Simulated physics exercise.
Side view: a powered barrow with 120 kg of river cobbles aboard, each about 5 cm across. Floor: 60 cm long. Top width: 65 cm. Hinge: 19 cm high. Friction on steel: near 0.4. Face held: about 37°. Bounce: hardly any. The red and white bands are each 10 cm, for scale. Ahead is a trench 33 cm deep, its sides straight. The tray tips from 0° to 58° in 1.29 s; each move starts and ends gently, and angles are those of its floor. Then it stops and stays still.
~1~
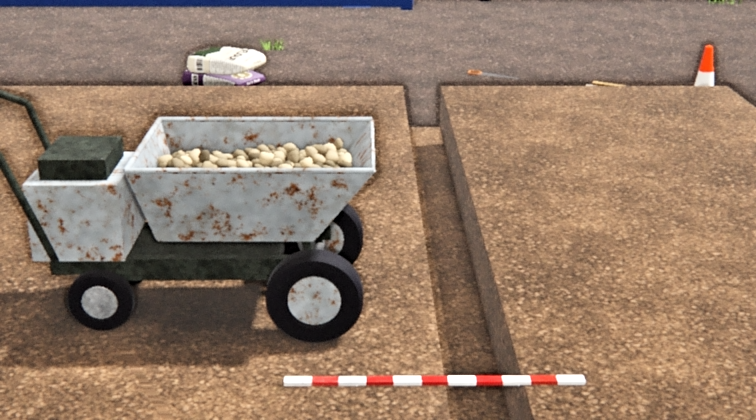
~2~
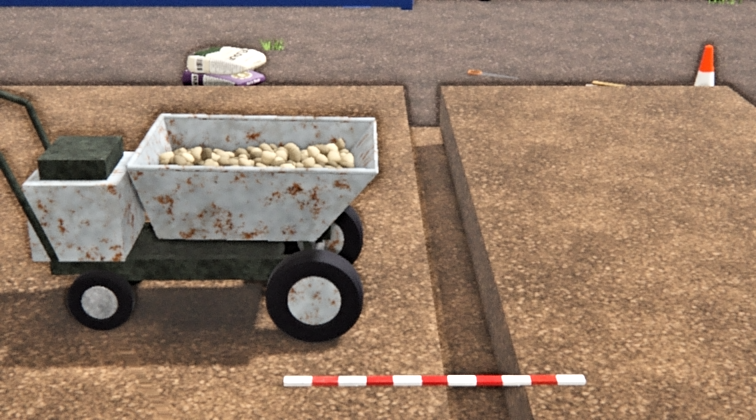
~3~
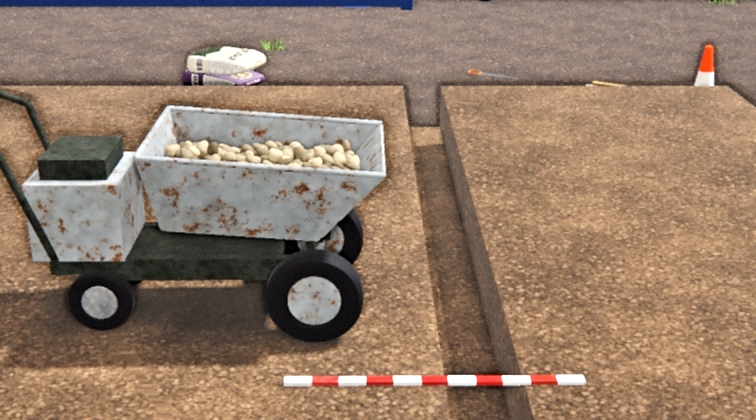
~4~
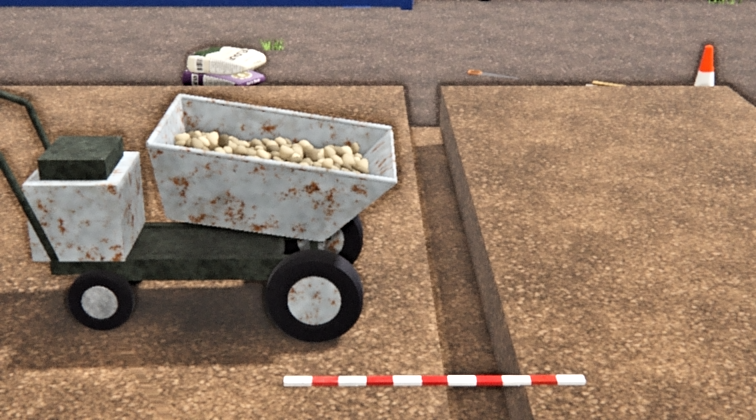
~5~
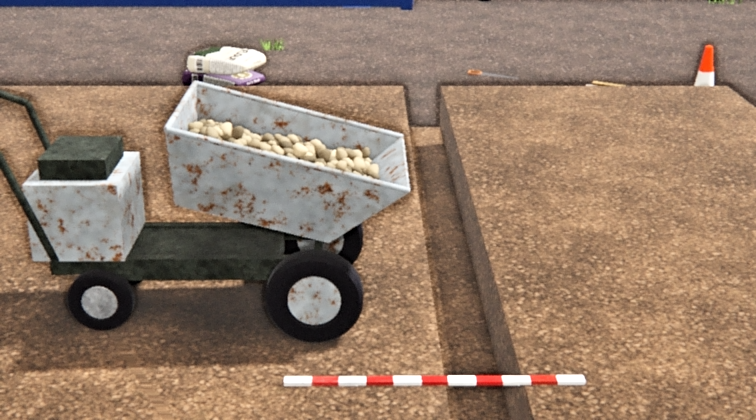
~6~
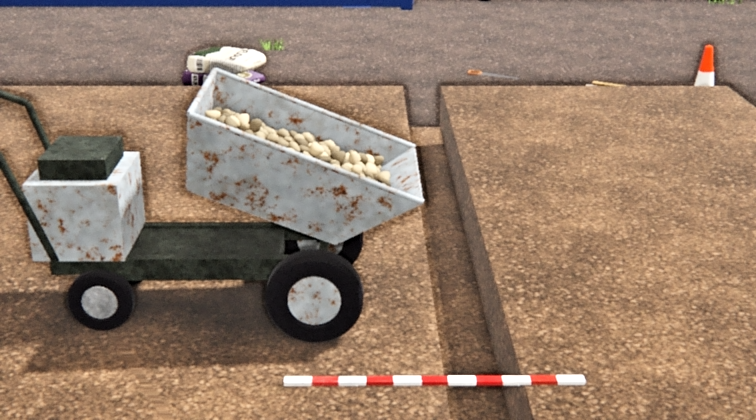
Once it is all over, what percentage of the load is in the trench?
Roughly 45 percent of the load is in the trench.
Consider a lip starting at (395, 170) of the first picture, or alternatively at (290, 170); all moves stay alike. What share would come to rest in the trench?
30 %, then 35 %.
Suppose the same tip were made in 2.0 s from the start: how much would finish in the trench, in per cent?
It would come to roughly 50 per cent.
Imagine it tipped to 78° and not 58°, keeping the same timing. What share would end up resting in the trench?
It would be near 75 per cent.
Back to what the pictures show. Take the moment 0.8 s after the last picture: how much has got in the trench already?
Around 10 per cent of it, at that instant.
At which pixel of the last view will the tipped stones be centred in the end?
I'd put it close to (480, 355).
Then, 0.4 s after the last picture the floor is at 49°, 100 % in the tray; the foremost stones are at (437, 232).
Then, 0.8 s after the last picture the floor is at 58°, 90 % in the tray, 9 % in the trench, 1 % past the trench; the foremost stones are at (511, 290).
Then, 1.2 s after the last picture the floor is at 58°, 68 % in the tray, 21 % in the trench, 11 % past the trench; the foremost stones are at (582, 301).
Then, 3.2 s after the last picture the floor is at 58°, 40 % in the tray, 45 % in the trench, 15 % past the trench; the foremost stones are at (624, 295).
